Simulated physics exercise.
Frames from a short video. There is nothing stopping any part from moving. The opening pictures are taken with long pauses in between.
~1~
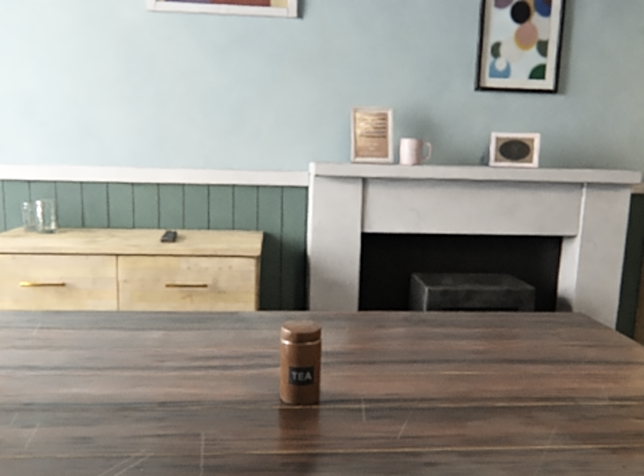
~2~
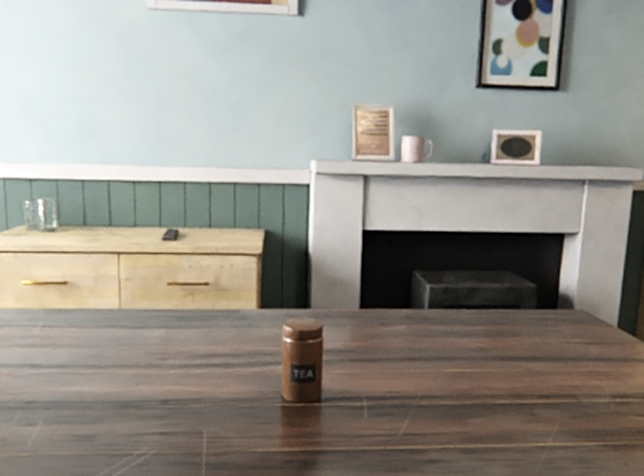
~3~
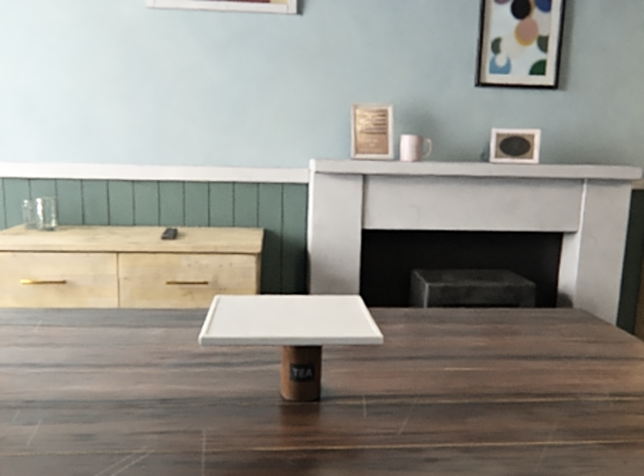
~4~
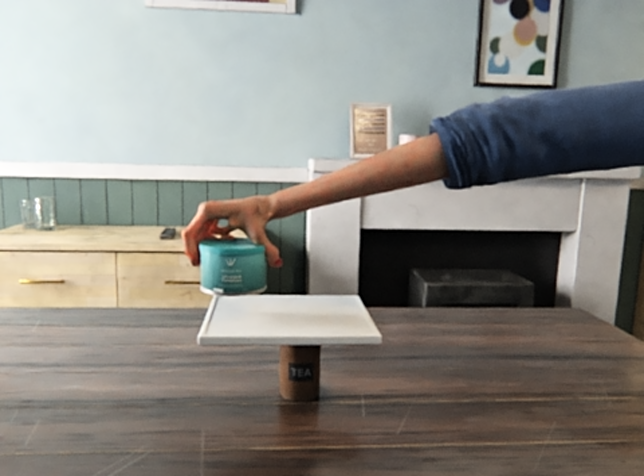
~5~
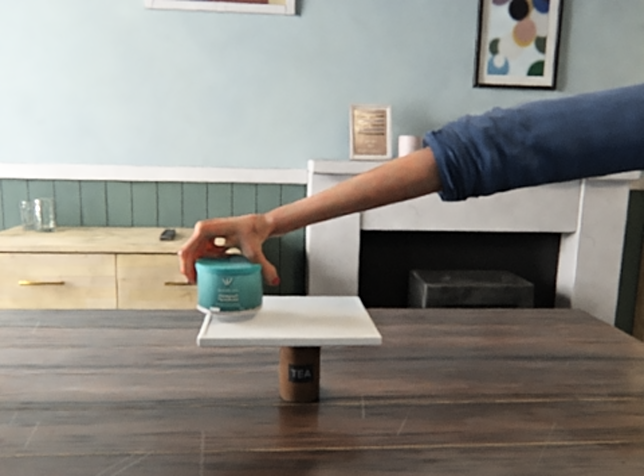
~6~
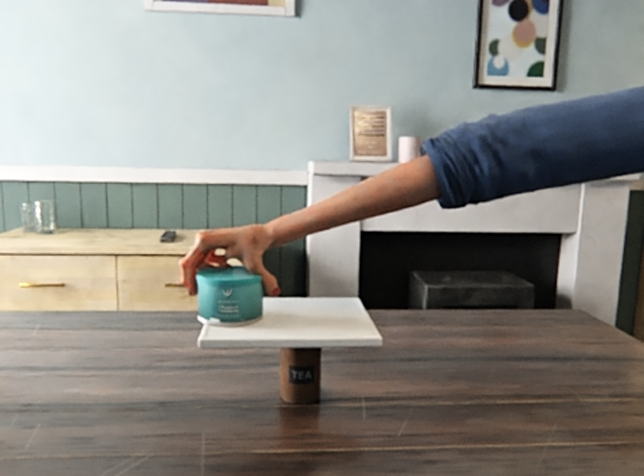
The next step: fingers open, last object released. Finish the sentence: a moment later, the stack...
It topples.
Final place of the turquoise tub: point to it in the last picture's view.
It ends up close to (146, 369).
Then, 0.30 s after the last picture, turquoise tub now fallen; white lid tipped 49° from how it was.
Then, 0.40 s after the last picture, white lid tipped 62° from how it was.
Then, 0.60 s after the last picture, white lid now fallen; brown jar slid a little.
Then, 0.90 s after the last picture, brown jar slid a little.
At rest, fallen, white lid and turquoise tub; brown jar in place. Seen from the same camera at the end, turquoise tub near (146, 369). The stack comes apart.
